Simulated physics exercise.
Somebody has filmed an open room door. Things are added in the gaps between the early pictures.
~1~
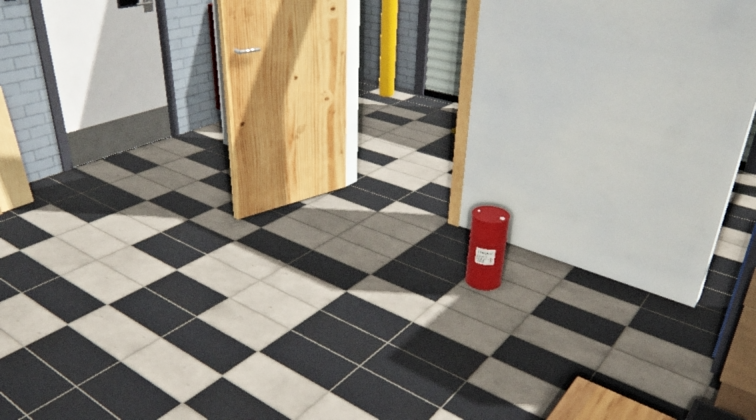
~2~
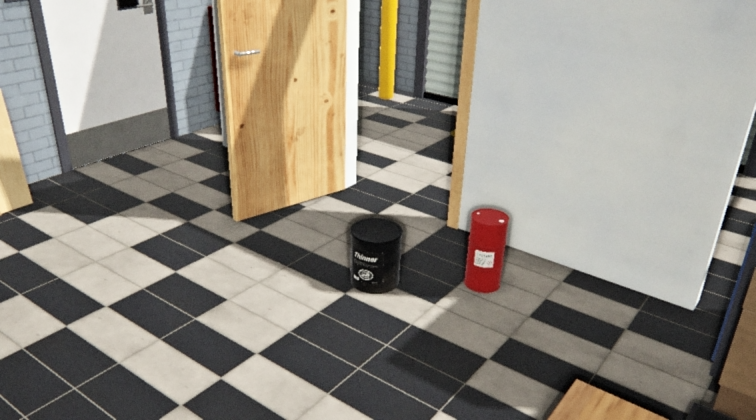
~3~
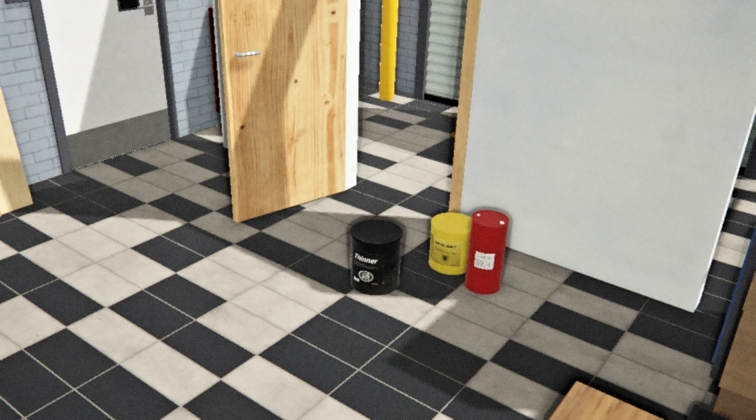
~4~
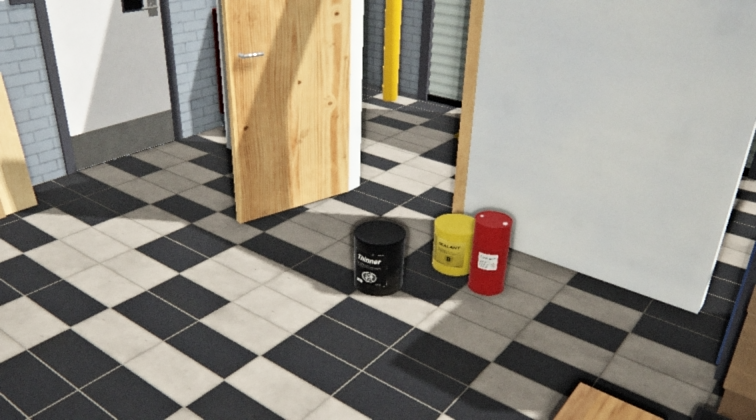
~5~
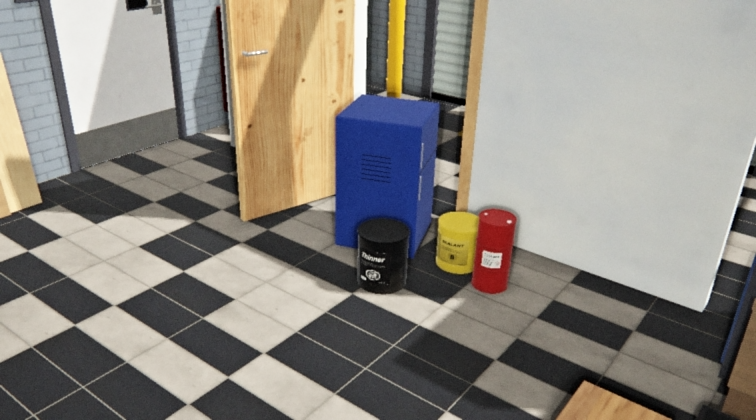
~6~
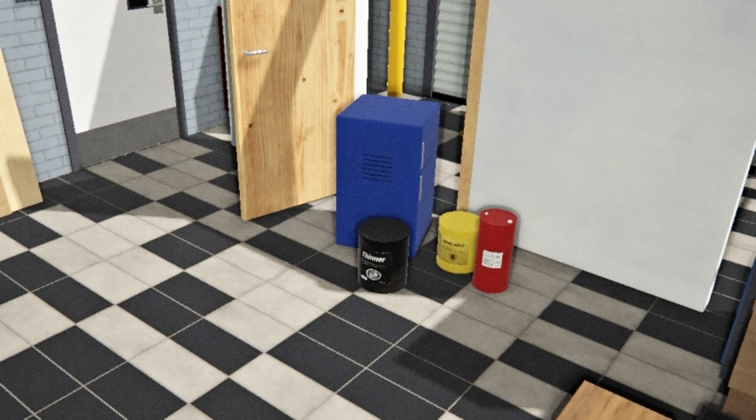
Black pail, yellow pail and blue metal cabinet appearing in turn beside a red canister, near a wide-open wooden door standing still.
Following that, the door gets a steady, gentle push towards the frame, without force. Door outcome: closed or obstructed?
Most likely the door will get held up.
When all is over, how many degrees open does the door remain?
Around 60 degrees.
Then, 0.60 s later than the last frame, door at 87°.
Then, 0.90 s later than the last frame, door at 70°.
When it is over, door at 58°; all 4 as before. End places, in pixels of the last picture, blue appliance near (388, 174).
